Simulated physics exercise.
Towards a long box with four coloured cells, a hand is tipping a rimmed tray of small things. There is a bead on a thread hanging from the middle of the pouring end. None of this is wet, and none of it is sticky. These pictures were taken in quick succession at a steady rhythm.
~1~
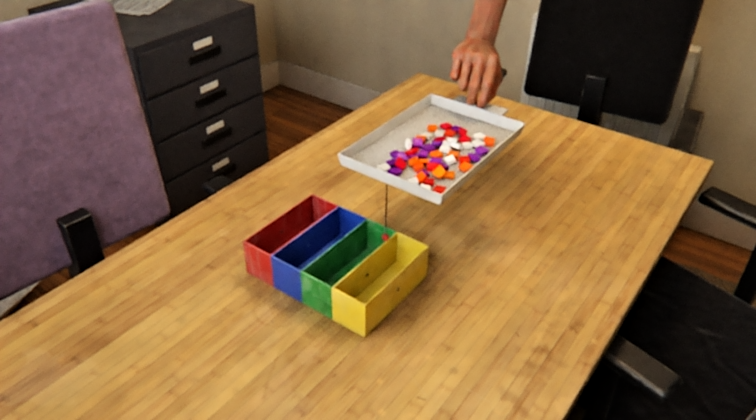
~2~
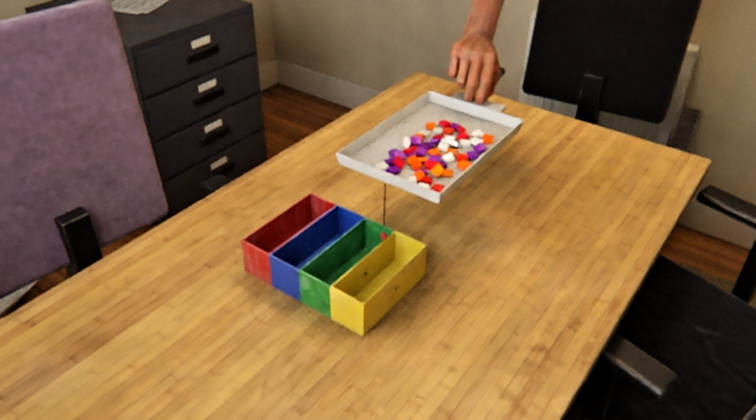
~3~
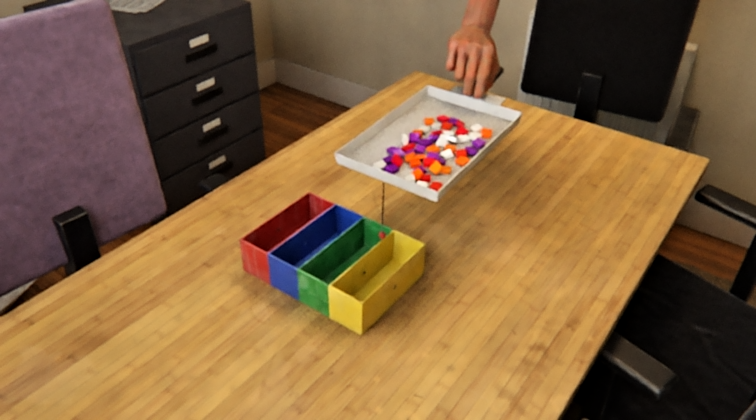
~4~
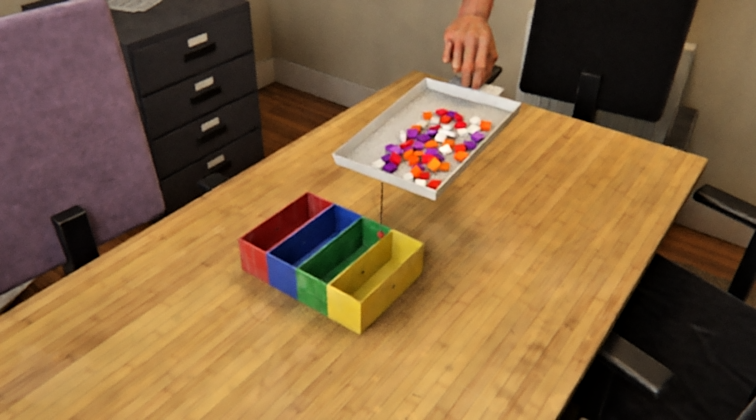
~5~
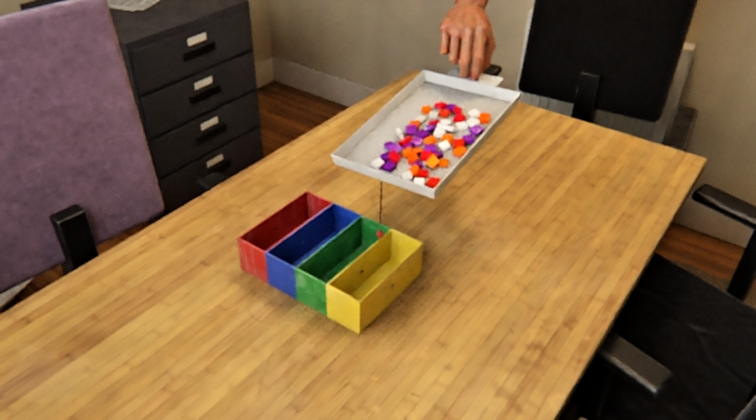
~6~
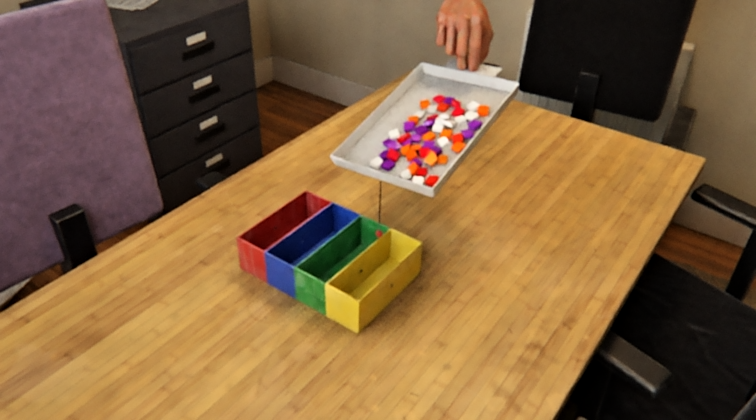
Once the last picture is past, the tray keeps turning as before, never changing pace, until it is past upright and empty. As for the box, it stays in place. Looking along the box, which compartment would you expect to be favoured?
I would expect the green compartment to be favoured.
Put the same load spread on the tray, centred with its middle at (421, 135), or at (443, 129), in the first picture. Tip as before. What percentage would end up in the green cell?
40 per cent for the first try, 40 per cent for the second.
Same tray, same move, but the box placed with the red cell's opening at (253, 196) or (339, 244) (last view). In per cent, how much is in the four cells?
Result, in turn: 60 %, 80 %.
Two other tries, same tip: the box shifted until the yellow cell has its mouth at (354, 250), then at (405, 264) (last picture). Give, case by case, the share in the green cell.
Near 50 % and 30 %.
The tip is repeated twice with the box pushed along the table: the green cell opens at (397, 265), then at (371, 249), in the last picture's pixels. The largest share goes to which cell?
Position one: Red. Position two: The blue one.
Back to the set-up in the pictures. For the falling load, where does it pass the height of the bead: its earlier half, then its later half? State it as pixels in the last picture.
First roughly (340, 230), then roughly (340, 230).
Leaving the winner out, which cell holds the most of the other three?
Just behind the top cell comes blue.
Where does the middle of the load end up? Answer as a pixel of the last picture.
I'd place the middle at about (338, 274).
Just after the last frame, tray tipped steeply; every one on the tray.
A moment on, tray tipped right over; almost all on the tray; just a few in the blue cell; about a tenth falling or outside the box.
Further on, tray tipped past a quarter turn; roughly half in the green cell; roughly a third in the blue cell; roughly a quarter in the yellow cell.
When it is over, tray tipped past a quarter turn; roughly half in the green cell; roughly a third in the blue cell; roughly a quarter in the yellow cell; not one in the red cell.
